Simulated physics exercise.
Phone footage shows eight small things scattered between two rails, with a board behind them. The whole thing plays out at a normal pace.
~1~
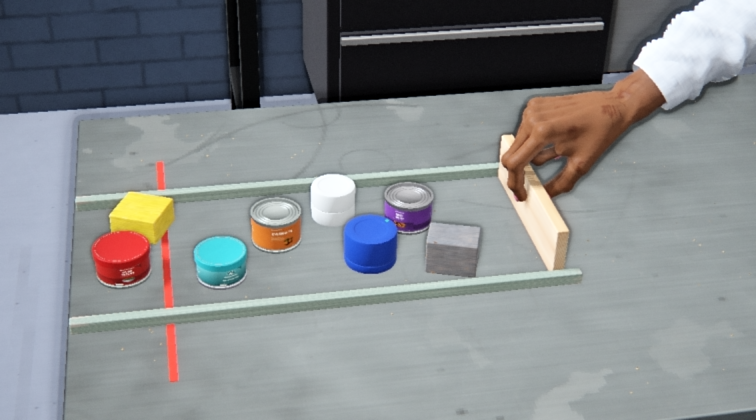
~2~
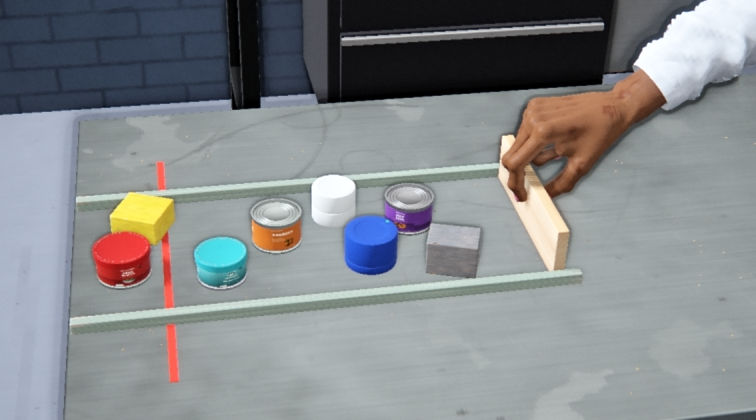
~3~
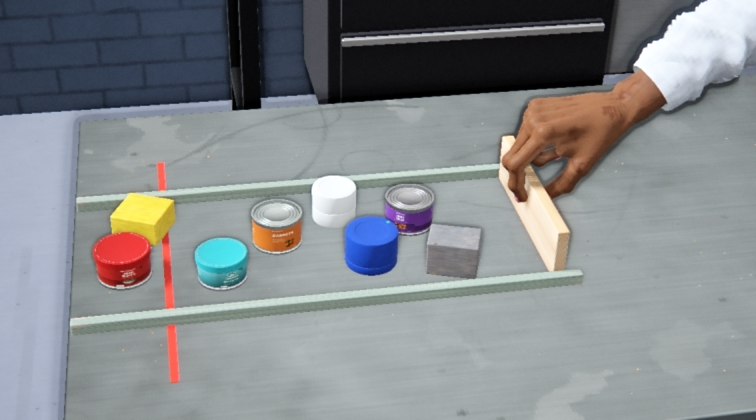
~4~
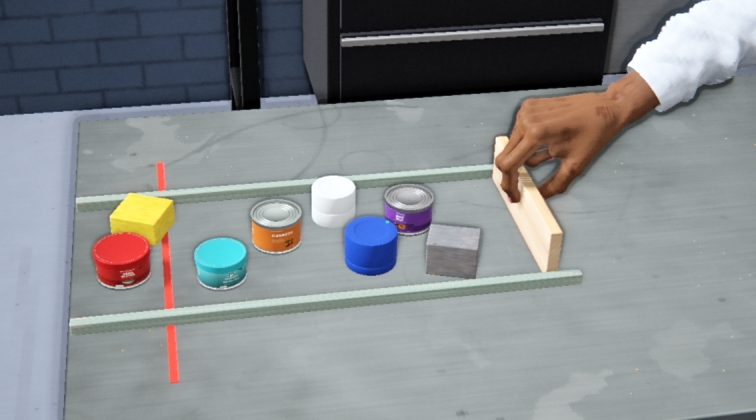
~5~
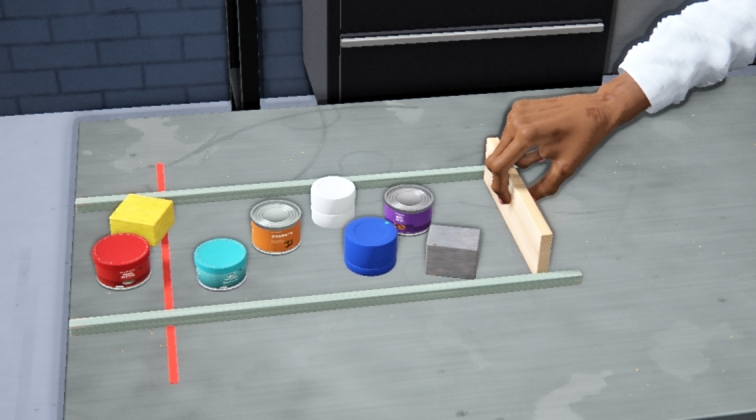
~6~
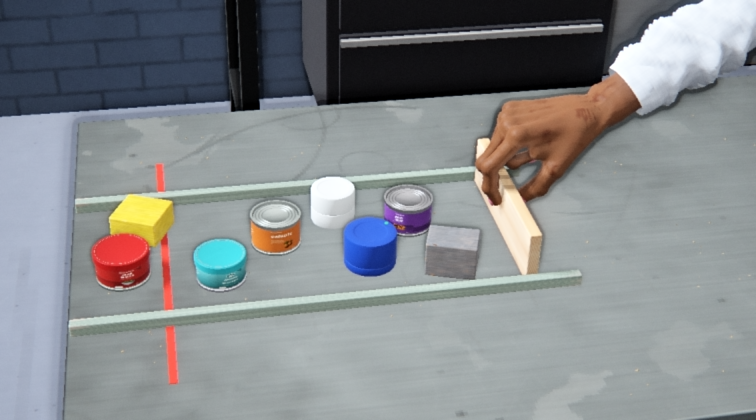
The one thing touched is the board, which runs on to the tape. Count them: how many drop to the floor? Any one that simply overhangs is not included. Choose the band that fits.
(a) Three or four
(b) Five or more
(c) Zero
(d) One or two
The answer is d.
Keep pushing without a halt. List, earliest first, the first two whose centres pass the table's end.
Red tin, turquoise tin.
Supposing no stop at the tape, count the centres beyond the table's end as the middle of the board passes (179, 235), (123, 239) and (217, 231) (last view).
1, 4 and 0.
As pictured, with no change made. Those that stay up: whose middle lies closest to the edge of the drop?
The turquoise tin.
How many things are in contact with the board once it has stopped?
Count recorded: 4.
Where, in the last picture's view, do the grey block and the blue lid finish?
Final positions: Near (141, 292); near (139, 264).
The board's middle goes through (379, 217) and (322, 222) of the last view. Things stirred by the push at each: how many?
Answer - first 4, then 5.
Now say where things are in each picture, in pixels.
Red tin (123, 260); yellow block (143, 218); turquoise tin (221, 263); board (531, 202); tape (166, 257), in the first frame.
Yellow block (143, 219); blue lid (371, 245), in the second frame.
Turquoise tin (222, 265); white lid (334, 202), in the third frame.
Red tin (123, 261); orange pot (276, 227), in the fourth frame.
Yellow block (143, 220); purple tin (408, 211), in the fifth frame.
Red tin (122, 262); yellow block (142, 220); turquoise tin (221, 266); board (506, 206); tape (165, 259), in the sixth frame.
Soon after, none off yet; red tin at rest near (122, 262); yellow block at rest near (142, 220); turquoise tin at rest near (221, 266).
After that, none off yet; red tin displaced a little near (96, 265); yellow block at rest near (135, 218); turquoise tin displaced about its own width near (142, 279).
In the end, the number that fall off is one or two; gone, red tin.
